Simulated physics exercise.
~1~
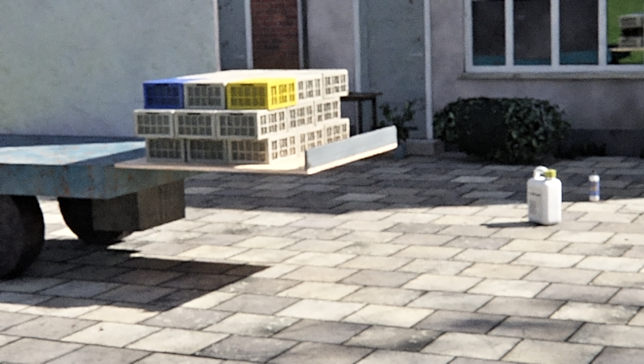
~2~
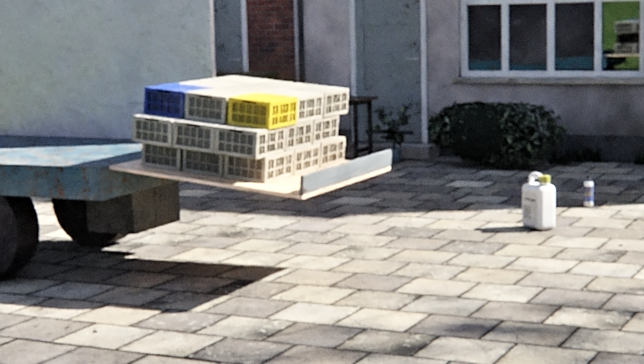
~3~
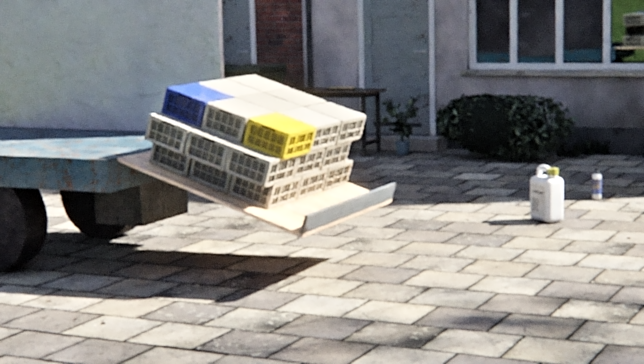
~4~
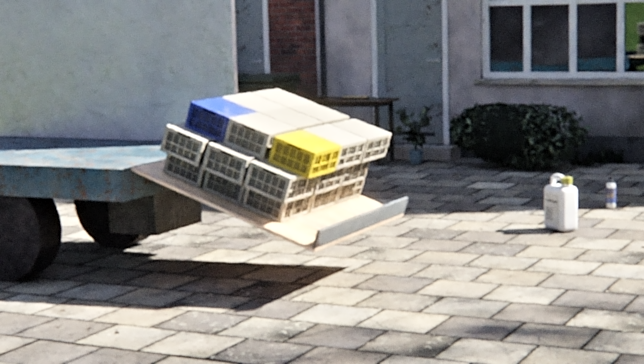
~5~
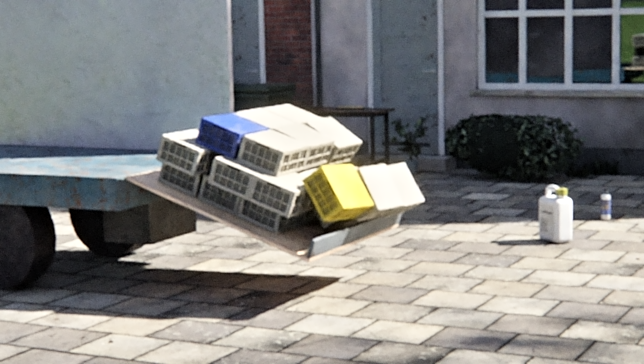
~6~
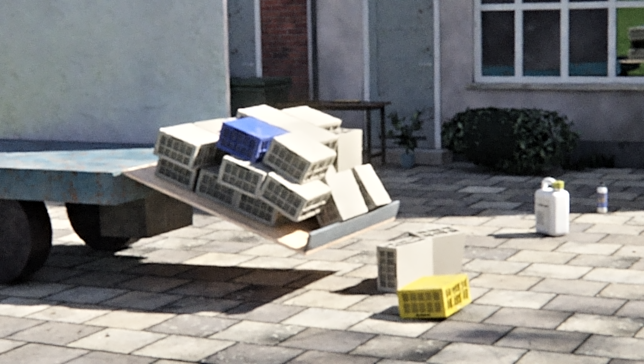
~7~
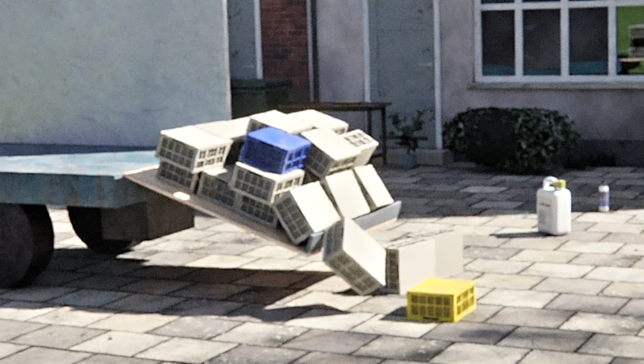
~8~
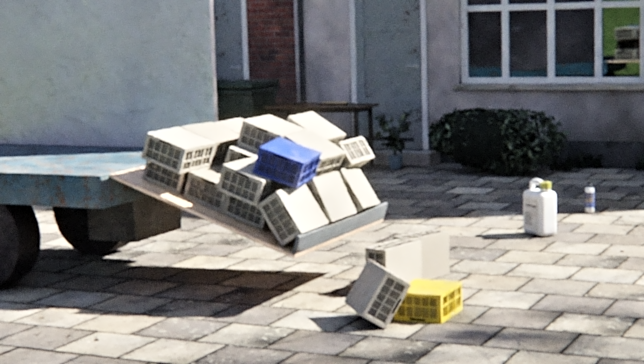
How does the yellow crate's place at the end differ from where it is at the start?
At the start it sits on top of the stack on the platform, to the right of the blue crate. At the end it lies on the paving, below and to the right of the platform, beside fallen pale crates.
